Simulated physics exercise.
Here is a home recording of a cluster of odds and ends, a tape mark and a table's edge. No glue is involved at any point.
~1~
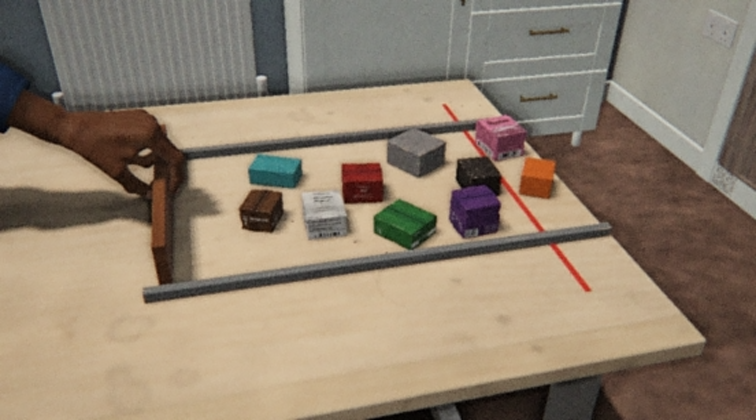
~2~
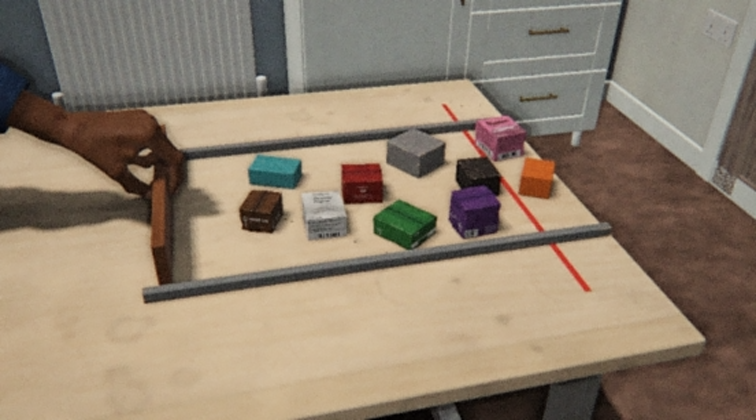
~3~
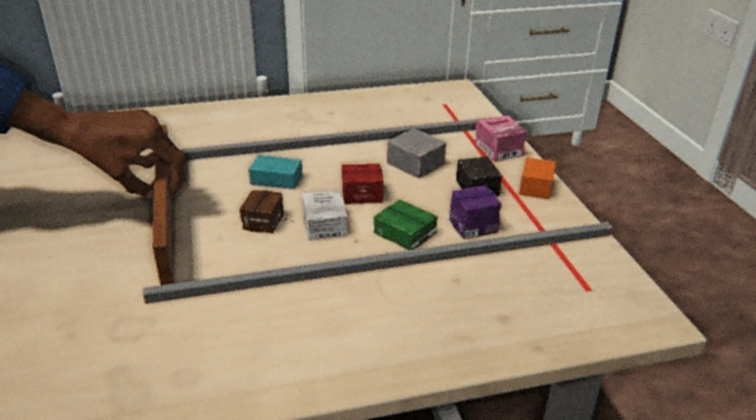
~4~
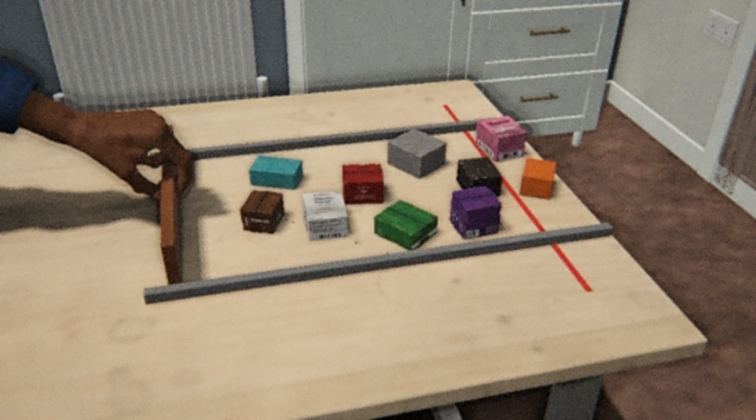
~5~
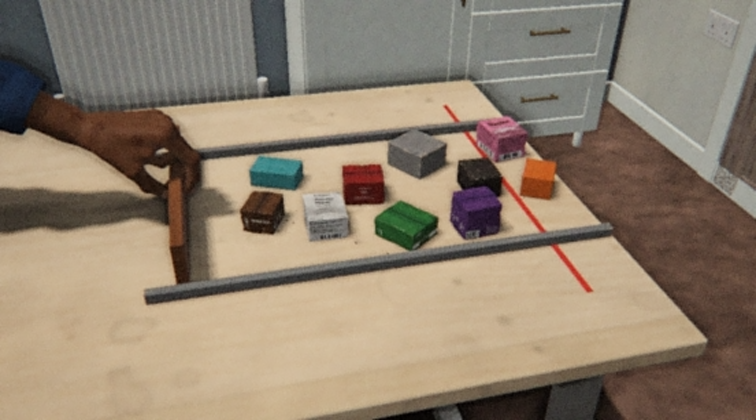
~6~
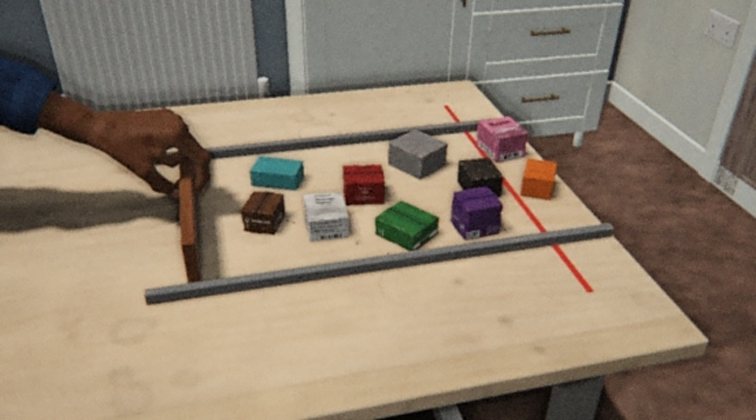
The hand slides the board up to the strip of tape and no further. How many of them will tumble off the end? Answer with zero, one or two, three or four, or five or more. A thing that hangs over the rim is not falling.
Three or four.
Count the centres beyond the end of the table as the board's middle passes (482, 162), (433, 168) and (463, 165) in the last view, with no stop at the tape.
Counts by place: 3 / 0 / 2.
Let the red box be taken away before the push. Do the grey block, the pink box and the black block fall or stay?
In that case the grey block goes off the edge, the pink box goes off the edge, the black block stays where it is.
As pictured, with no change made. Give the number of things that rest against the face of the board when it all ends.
It ends up touching 4.
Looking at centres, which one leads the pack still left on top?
I reckon it's the purple box.
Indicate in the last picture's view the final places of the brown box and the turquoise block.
Reading them off: First (521, 172); then (502, 143).
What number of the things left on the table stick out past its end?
The number overhanging is 2.
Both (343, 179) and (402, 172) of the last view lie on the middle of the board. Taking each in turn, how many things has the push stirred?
Answer - first 5, then 8.
Early on, none off yet; orange block at rest near (539, 179); pink box at rest near (502, 139); black block at rest near (480, 178).
A while later, none off yet; orange block at rest near (539, 179); pink box at rest near (504, 138); black block travelled a little near (498, 177).
Finally, the number that fall off is three or four; lost, grey block, black block, pink box and orange block.
